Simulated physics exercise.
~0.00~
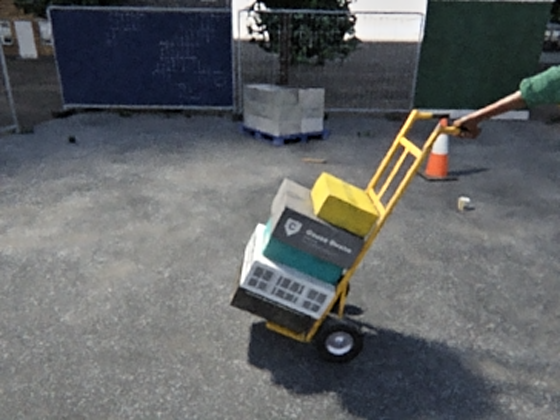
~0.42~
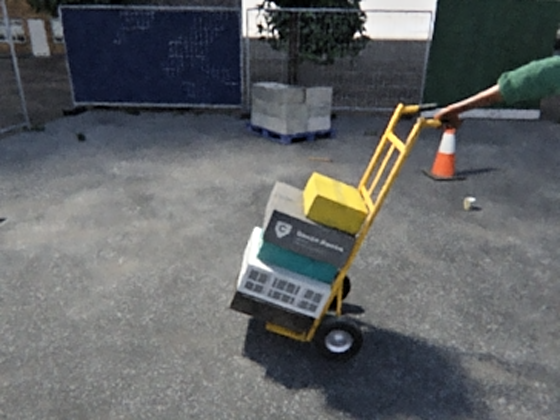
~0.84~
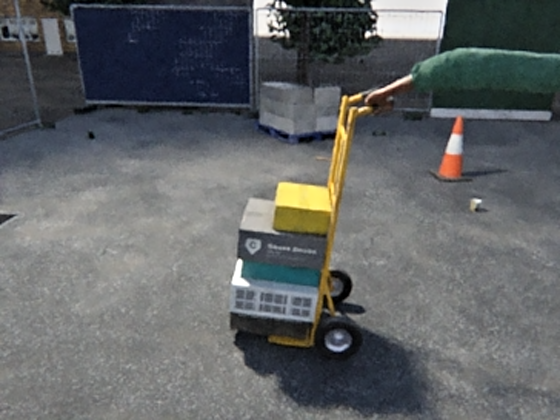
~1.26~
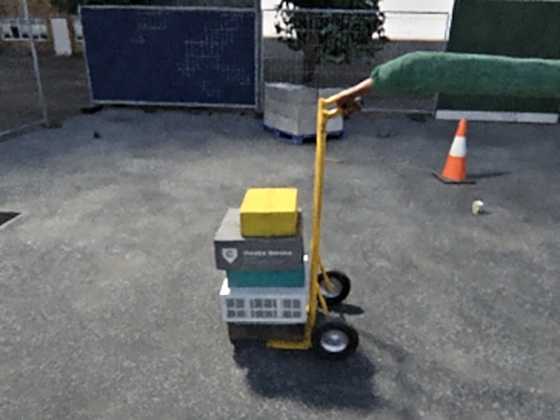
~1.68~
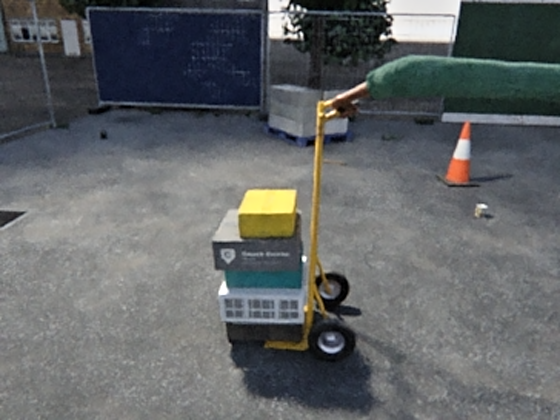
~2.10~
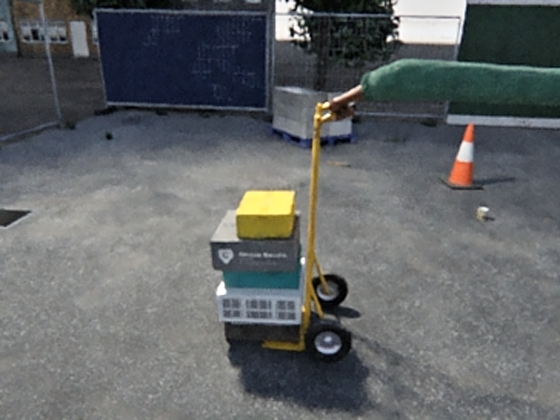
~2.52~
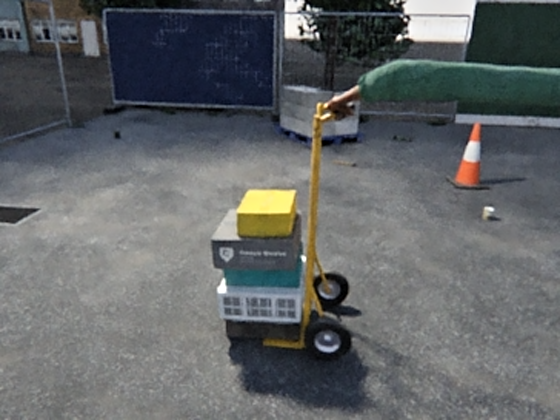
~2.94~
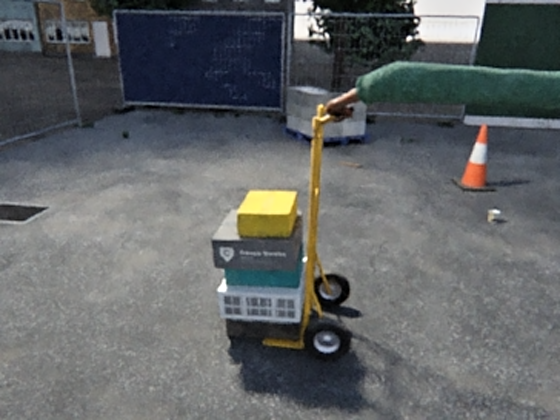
On a paved yard with fencing behind it, a hand in a green sleeve swung a tilted yellow hand truck upright, carrying five stacked boxes and cases, then held it there while the stack stayed neatly piled with the yellow box on top.
